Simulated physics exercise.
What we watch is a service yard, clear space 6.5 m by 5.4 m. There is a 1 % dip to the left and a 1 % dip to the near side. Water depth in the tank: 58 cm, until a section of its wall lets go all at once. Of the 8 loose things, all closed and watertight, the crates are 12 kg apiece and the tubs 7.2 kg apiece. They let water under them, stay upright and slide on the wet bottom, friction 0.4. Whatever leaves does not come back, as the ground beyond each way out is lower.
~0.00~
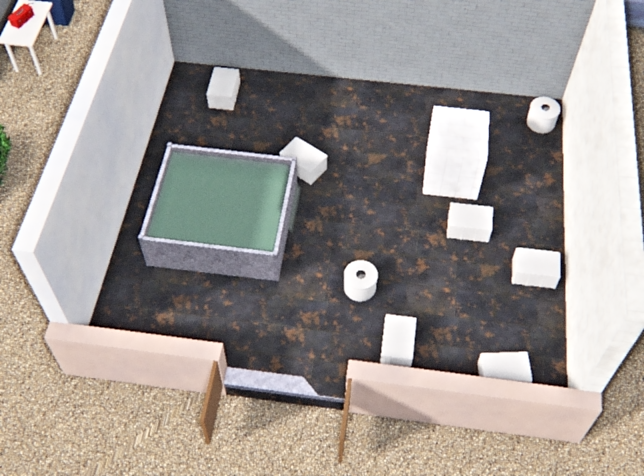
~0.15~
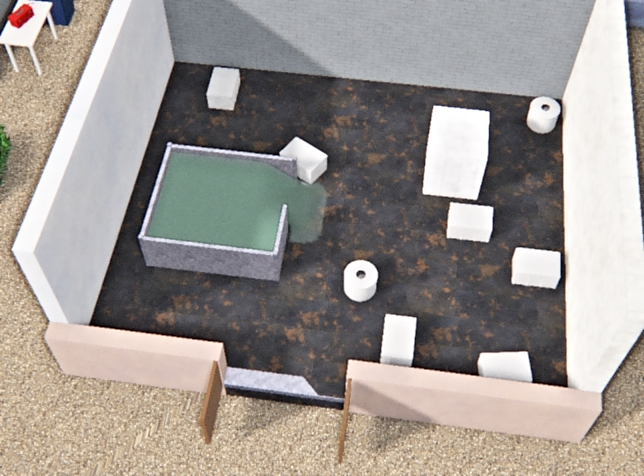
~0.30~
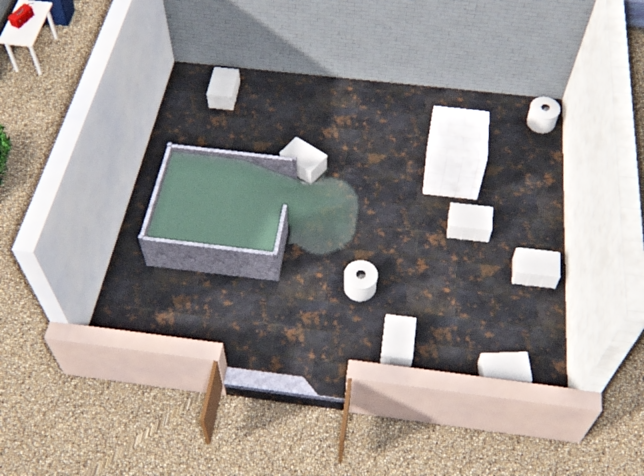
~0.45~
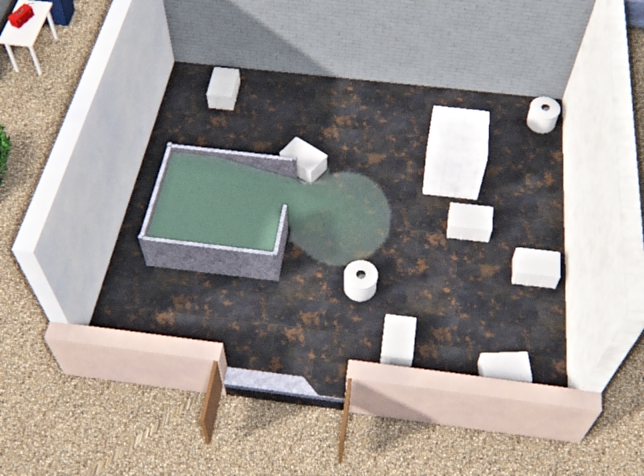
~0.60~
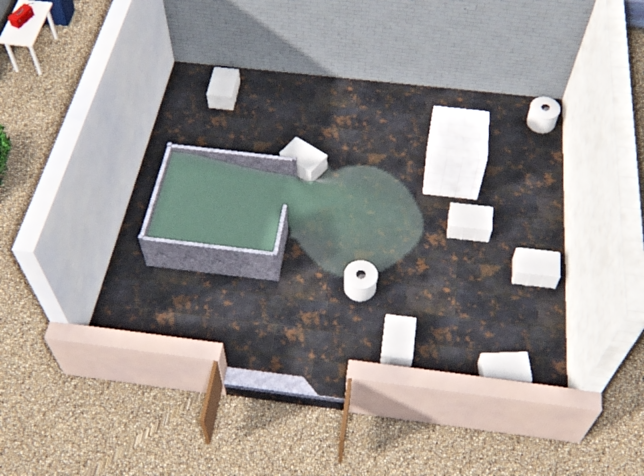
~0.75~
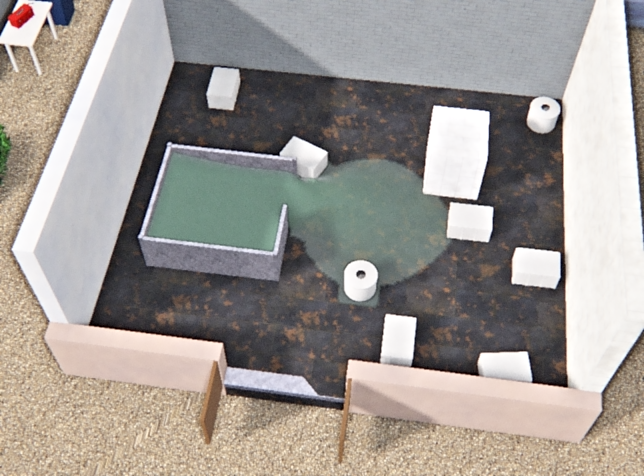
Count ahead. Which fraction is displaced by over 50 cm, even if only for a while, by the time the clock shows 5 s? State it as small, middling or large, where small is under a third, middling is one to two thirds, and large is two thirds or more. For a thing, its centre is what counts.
Middling.
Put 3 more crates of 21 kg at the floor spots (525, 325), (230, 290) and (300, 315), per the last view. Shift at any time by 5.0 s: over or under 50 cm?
First goes beyond, second stays inside, third stays inside.
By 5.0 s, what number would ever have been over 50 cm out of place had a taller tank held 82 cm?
Then it comes to 6.
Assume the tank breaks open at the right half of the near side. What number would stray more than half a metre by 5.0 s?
Then it comes to 0 of them.
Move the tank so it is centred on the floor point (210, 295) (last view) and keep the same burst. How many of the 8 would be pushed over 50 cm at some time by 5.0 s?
That gives 6 of them.
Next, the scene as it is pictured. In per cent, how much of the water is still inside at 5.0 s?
100 %.
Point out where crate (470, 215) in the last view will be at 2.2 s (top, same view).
Estimated pixel: Around (539, 233).
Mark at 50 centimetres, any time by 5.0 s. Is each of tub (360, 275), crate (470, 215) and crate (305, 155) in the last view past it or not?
Taking them in turn, the answers are smaller, greater and smaller.
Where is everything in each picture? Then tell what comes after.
In the first frame, a crate at (304, 154) rests on the ground; a crate at (507, 367), on the bottom; 3.0 m2 under water; 0 of 8 have shifted.
In the second frame, a crate at (304, 154) rests on the ground; a crate at (507, 367), on the bottom; 3.4 m2 under water; 0 of 8 have shifted.
In the third frame, a crate at (304, 154), on the bottom; a crate at (507, 367) rests on the ground; water covers 4.0 m2; 0 of 8 have shifted.
In the fourth frame, a crate at (304, 154), on the bottom; a crate at (507, 367) rests on the ground; water covers 4.8 m2; 0 of 8 have shifted.
In the fifth frame, a crate at (304, 154), on the bottom; a crate at (507, 367), on the bottom; water covers 5.8 m2; 0 of 8 have shifted.
In the sixth frame, a crate at (304, 153), on the bottom; a crate at (507, 367) rests on the ground; water covers 6.8 m2; 0 of 8 have shifted.
After 1.1 s 0 of 8 are over 50 cm from their spots; 0 afloat.
After 2.2 s 1 of 8 are over 50 cm from their spots; 1 afloat.
After 3.5 s 2 of 8 are over 50 cm from their spots; 4 afloat.
After 5.0 s 4 of 8 are over 50 cm from their spots, and 4 have been at some point; 4 afloat.
